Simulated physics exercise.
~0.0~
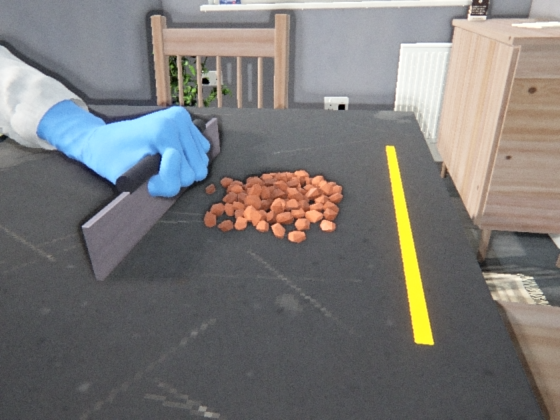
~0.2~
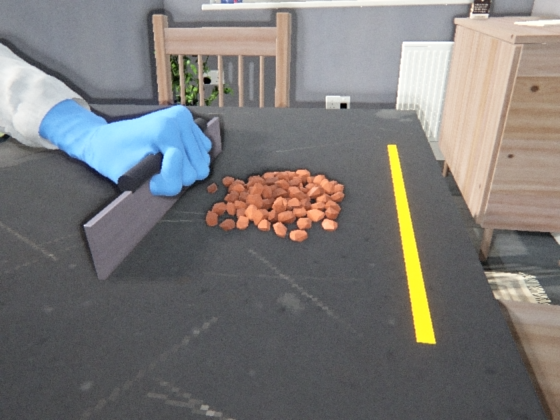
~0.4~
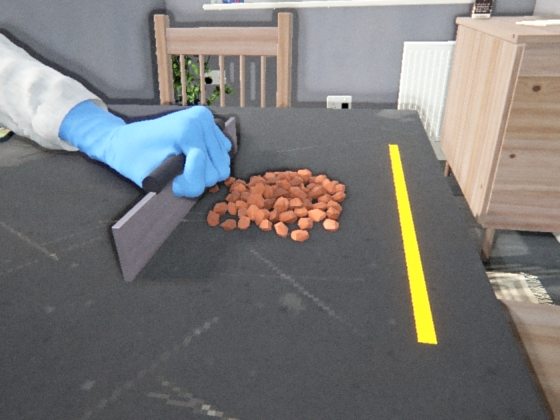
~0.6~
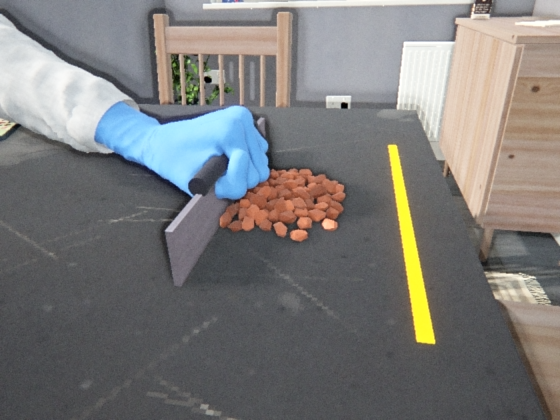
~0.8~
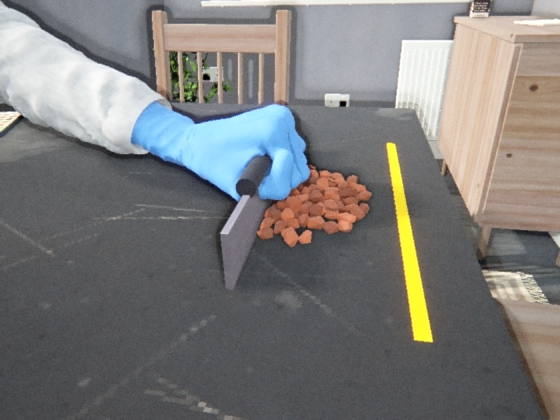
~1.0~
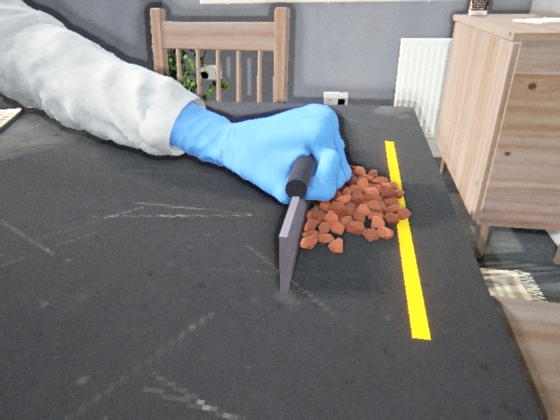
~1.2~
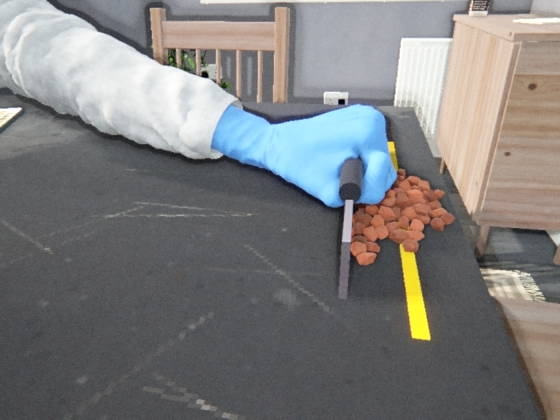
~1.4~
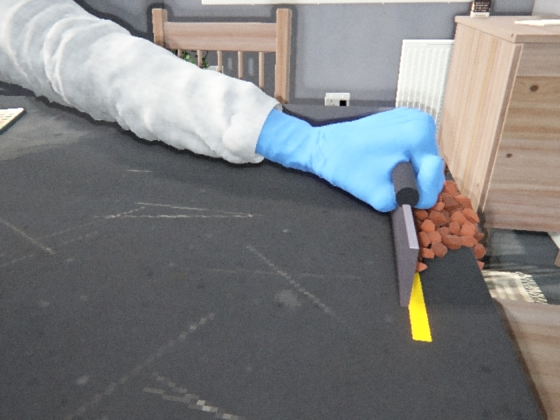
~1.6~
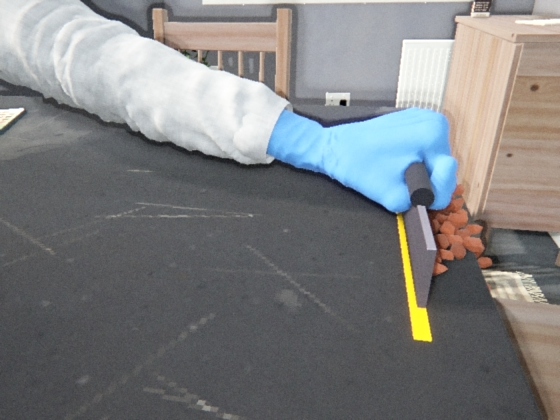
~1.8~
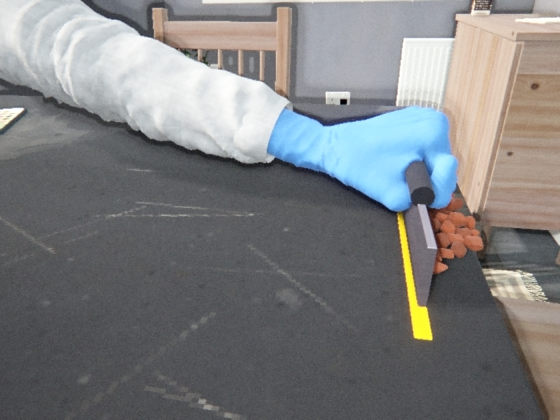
To begin with, a blue-gloved hand holds a dark scraper on a scratched dark tabletop, with a loose heap of reddish-brown bits to its right and a strip of yellow tape beyond. The hand slides the scraper right until it meets the heap. It then pushes the bits steadily across the table, bunching them together and carrying them over the tape toward the right-hand edge. The scraper slows and stops at the tape. At the end, the hand holds it there, with the bits gathered at the table's edge and some of them over it.
